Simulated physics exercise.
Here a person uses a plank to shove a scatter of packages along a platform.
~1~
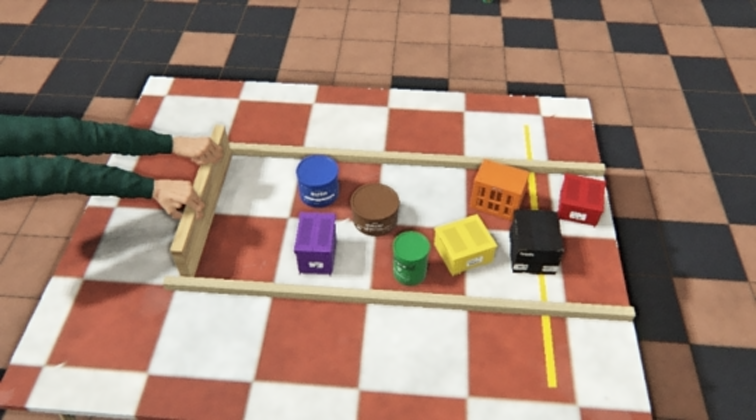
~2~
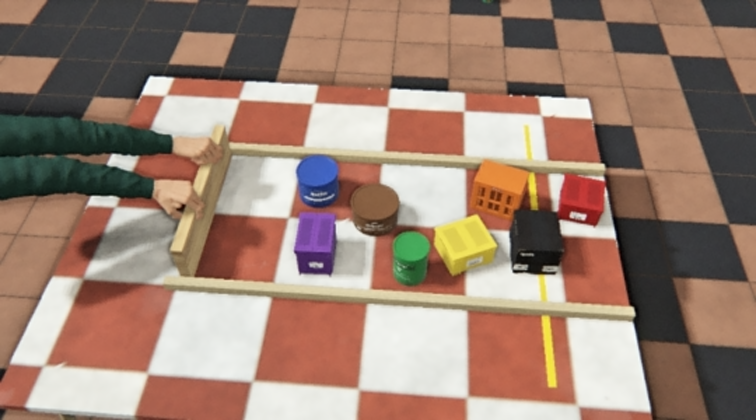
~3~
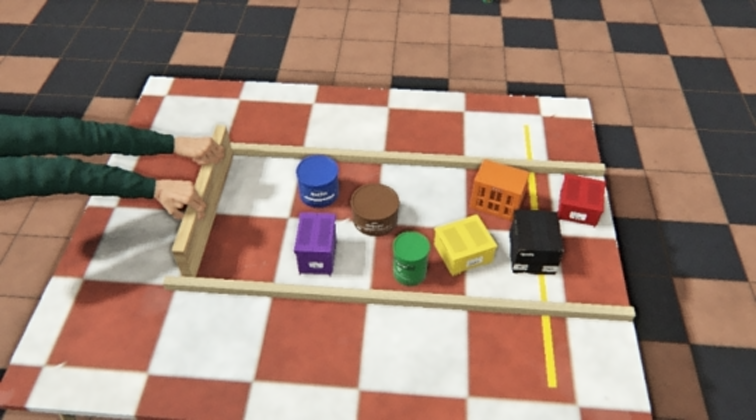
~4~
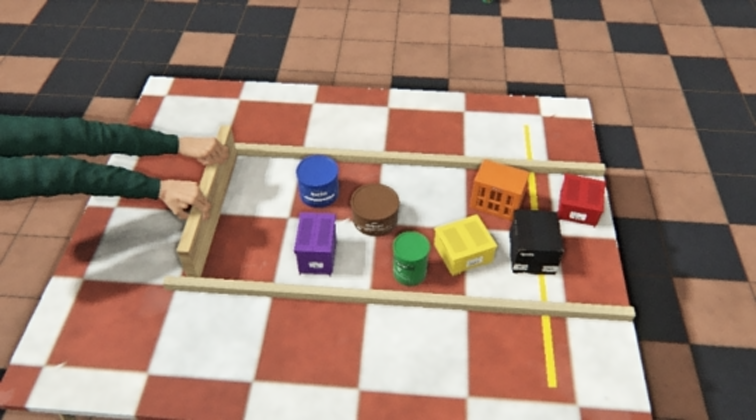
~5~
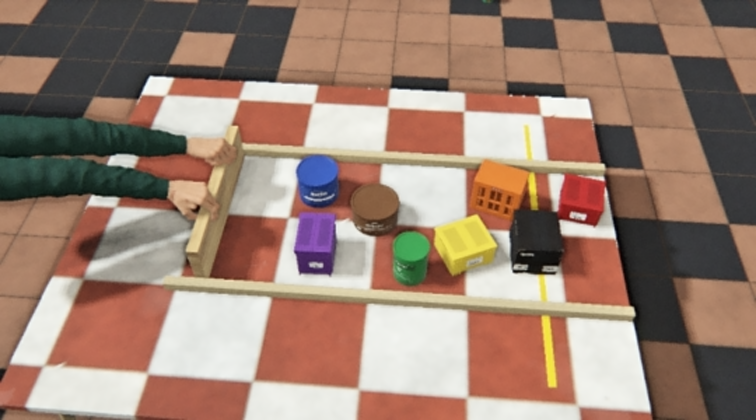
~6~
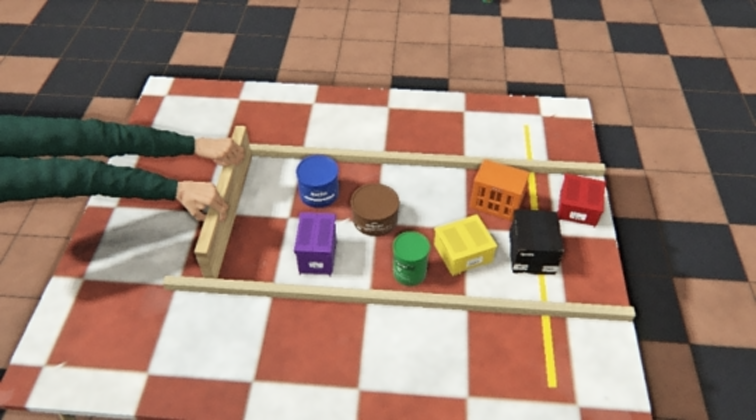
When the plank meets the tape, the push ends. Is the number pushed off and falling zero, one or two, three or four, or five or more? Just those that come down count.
So the tally of ones that come down is one, perhaps two, really.
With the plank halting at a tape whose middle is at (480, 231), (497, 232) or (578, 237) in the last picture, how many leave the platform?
0, 0, 5.
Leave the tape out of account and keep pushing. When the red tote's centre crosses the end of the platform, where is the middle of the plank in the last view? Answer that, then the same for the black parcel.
With the red tote it sits around (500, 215), with the black parcel around (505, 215).
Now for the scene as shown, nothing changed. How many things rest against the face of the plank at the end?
3 in contact.
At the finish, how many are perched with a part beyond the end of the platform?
Tally: 2.
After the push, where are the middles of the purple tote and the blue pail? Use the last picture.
The purple tote ends up near (565, 269), and the blue pail near (559, 196).
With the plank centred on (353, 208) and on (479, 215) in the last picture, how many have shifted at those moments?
First 3 and then 8.
A little later, none off yet; red tote at rest near (581, 200); black parcel at rest near (535, 242); orange crate at rest near (499, 190).
When it is over, the number that fall off is one or two; down, black parcel and red tote.
